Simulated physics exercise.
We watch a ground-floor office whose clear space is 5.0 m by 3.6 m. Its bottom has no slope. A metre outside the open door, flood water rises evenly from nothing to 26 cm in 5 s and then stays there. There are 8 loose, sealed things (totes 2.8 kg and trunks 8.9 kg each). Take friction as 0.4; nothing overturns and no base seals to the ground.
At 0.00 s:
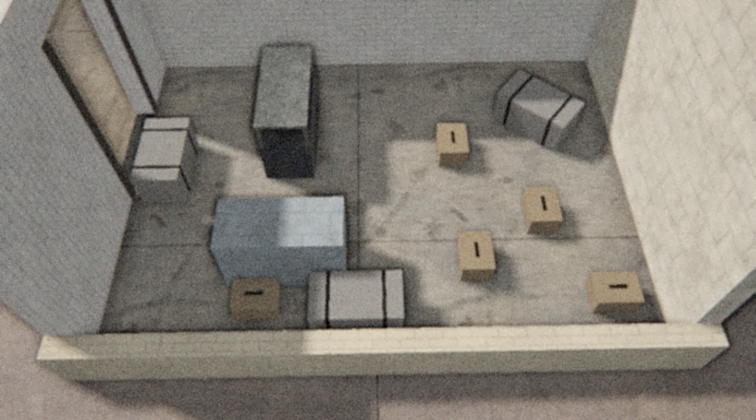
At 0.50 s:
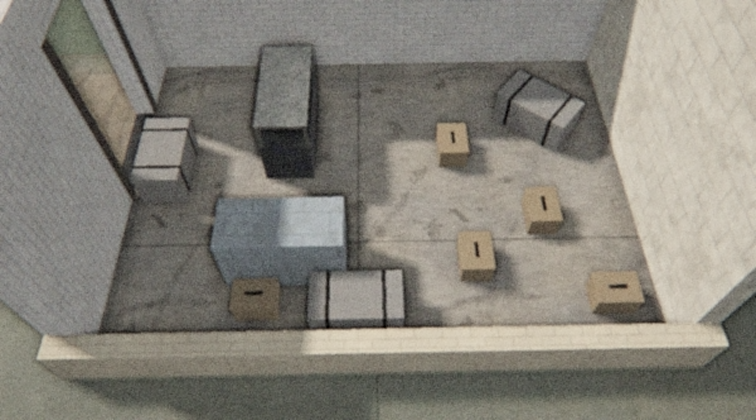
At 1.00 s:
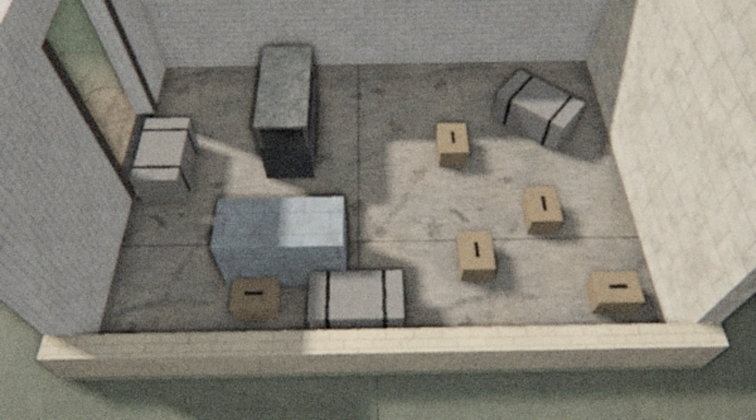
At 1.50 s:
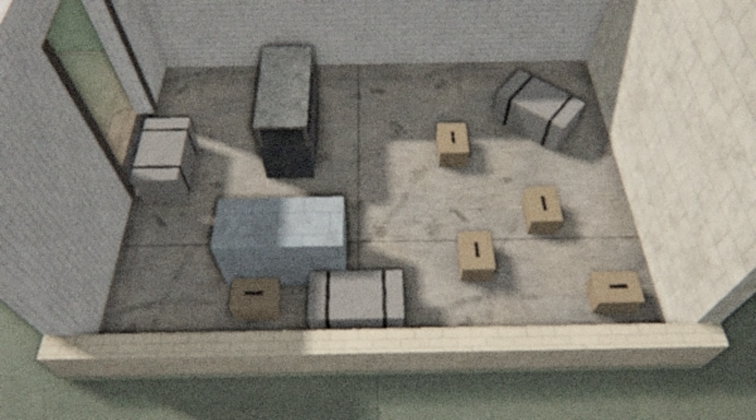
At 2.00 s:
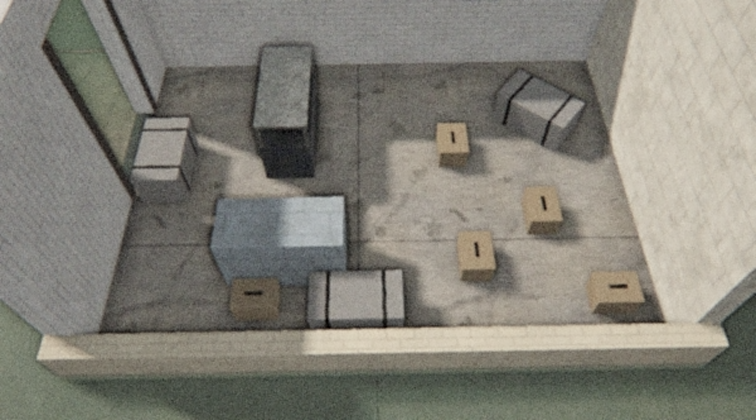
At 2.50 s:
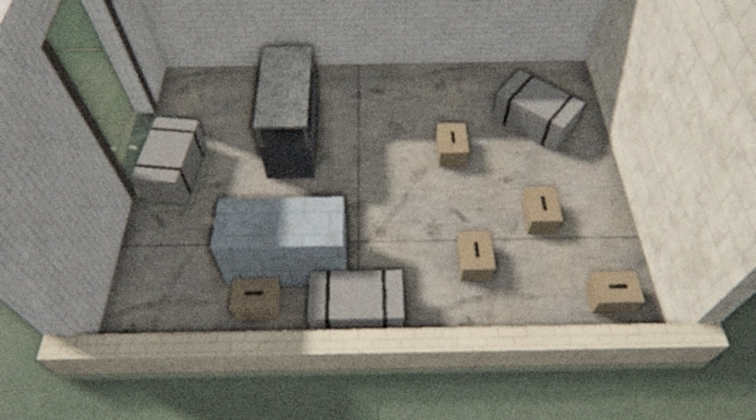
Greenish water spreads outside the room, then the grey trunk by the left doorway shifts slightly.
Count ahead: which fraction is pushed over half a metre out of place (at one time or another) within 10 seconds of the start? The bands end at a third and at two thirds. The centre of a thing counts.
It is from one to two thirds.
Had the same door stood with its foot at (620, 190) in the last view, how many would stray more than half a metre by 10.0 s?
In that case 7 of them.
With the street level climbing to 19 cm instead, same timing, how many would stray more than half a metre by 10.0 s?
In that case 4 of them.
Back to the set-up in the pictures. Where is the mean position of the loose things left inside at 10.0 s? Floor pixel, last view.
Near (516, 248).
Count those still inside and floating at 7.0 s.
I count 2.
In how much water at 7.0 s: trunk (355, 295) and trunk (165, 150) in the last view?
About 1 and 5 cm.
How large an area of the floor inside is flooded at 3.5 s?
Some 2.5 m2.
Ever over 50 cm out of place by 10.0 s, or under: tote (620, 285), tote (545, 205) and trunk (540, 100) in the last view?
In that order: Short of it, more, more.
After 3.5 s 1 of 8 are over 50 cm from their spots; 0 afloat.
After 4.5 s 1 of 8 are over 50 cm from their spots; 1 afloat.
After 7.0 s 1 of 8 are over 50 cm from their spots; 2 afloat.
After 10.0 s 5 of 8 are over 50 cm from their spots, and 5 have been at some point; 7 afloat.
